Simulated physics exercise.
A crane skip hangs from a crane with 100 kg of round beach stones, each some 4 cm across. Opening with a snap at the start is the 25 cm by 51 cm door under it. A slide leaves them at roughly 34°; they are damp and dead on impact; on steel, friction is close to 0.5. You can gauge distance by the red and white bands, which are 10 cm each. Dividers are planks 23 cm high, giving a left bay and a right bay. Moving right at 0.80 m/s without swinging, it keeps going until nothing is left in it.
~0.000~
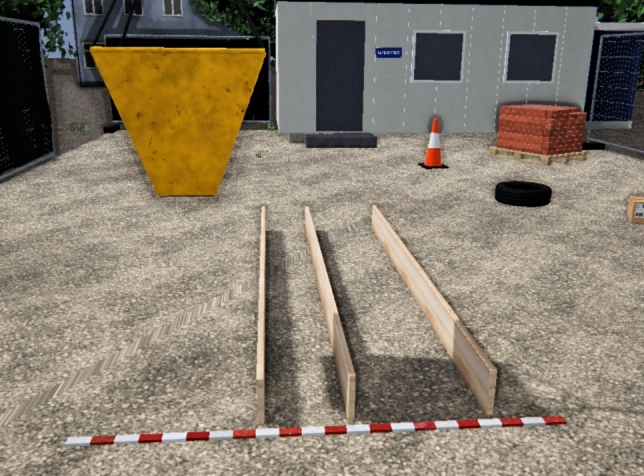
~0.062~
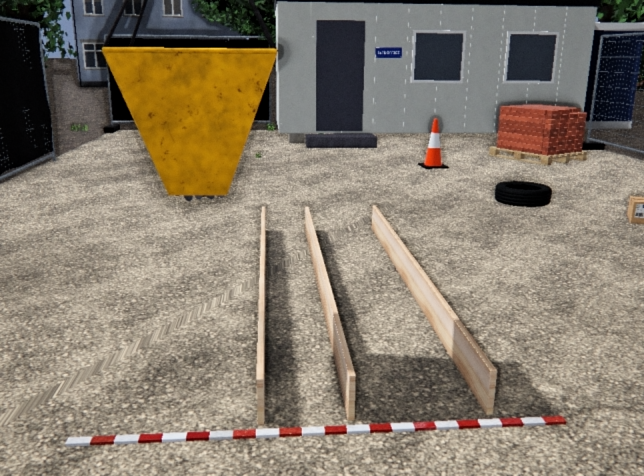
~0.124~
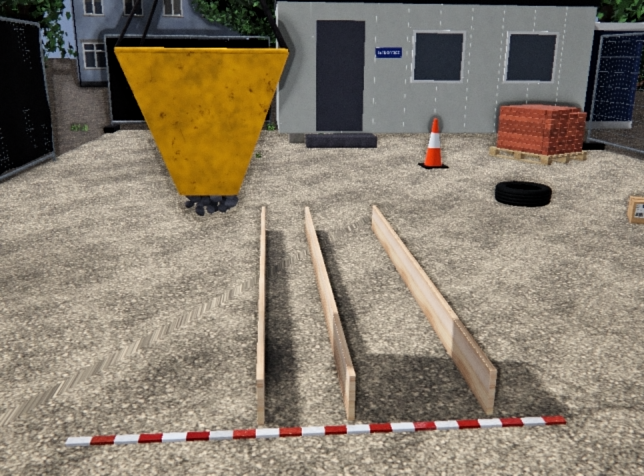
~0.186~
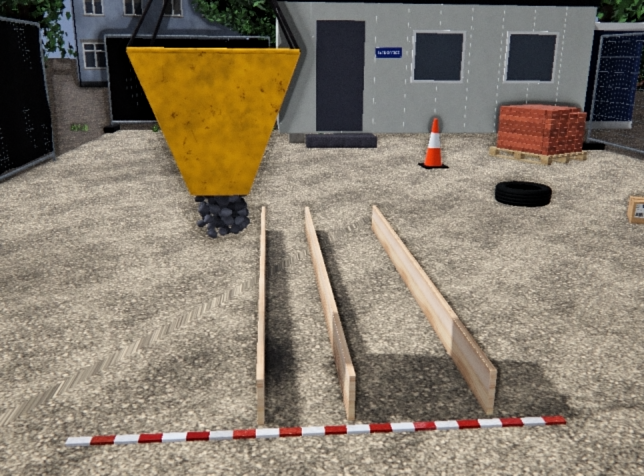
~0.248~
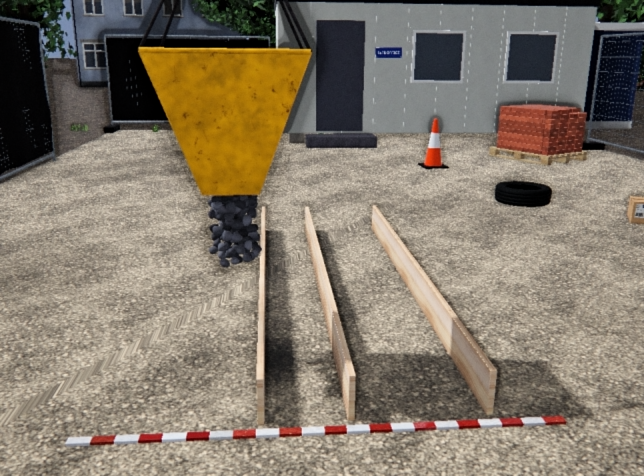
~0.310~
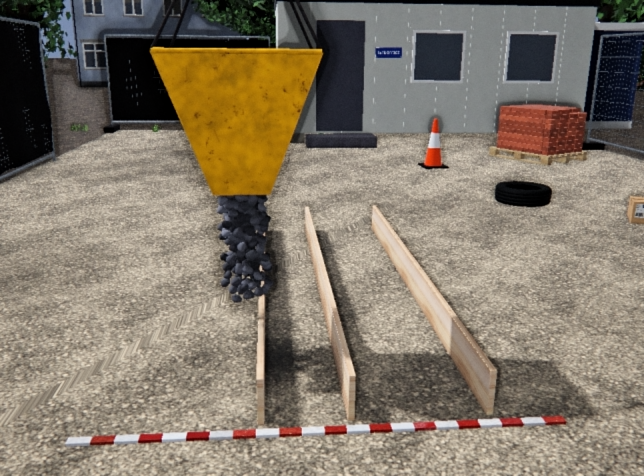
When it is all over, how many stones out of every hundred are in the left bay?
Some 84 out of 100.
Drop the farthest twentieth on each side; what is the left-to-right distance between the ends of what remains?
Width: Near 70 cm.
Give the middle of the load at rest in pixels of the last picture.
Around (298, 349).
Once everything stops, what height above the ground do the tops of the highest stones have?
22 cm.
After 0.7 s, 0 % in the crane skip, 9 % falling or lying left of the bays, 91 % falling or lying in the left bay; the stones farthest right are at (331, 340).
After 1.1 s, 0 % in the crane skip, 9 % falling or lying left of the bays, 84 % falling or lying in the left bay, 6 % falling or lying in the right bay; the stones farthest right are at (418, 347).
After 1.7 s, 0 % in the crane skip, 9 % falling or lying left of the bays, 84 % falling or lying in the left bay, 6 % falling or lying in the right bay; the stones farthest right are at (455, 366).
After 2.6 s, 0 % in the crane skip, 9 % falling or lying left of the bays, 84 % falling or lying in the left bay, 6 % falling or lying in the right bay; the stones farthest right are at (455, 366).
After 4.5 s, 0 % in the crane skip, 9 % left of the bays, 84 % in the left bay, 6 % in the right bay; the stones farthest right are at (455, 366).
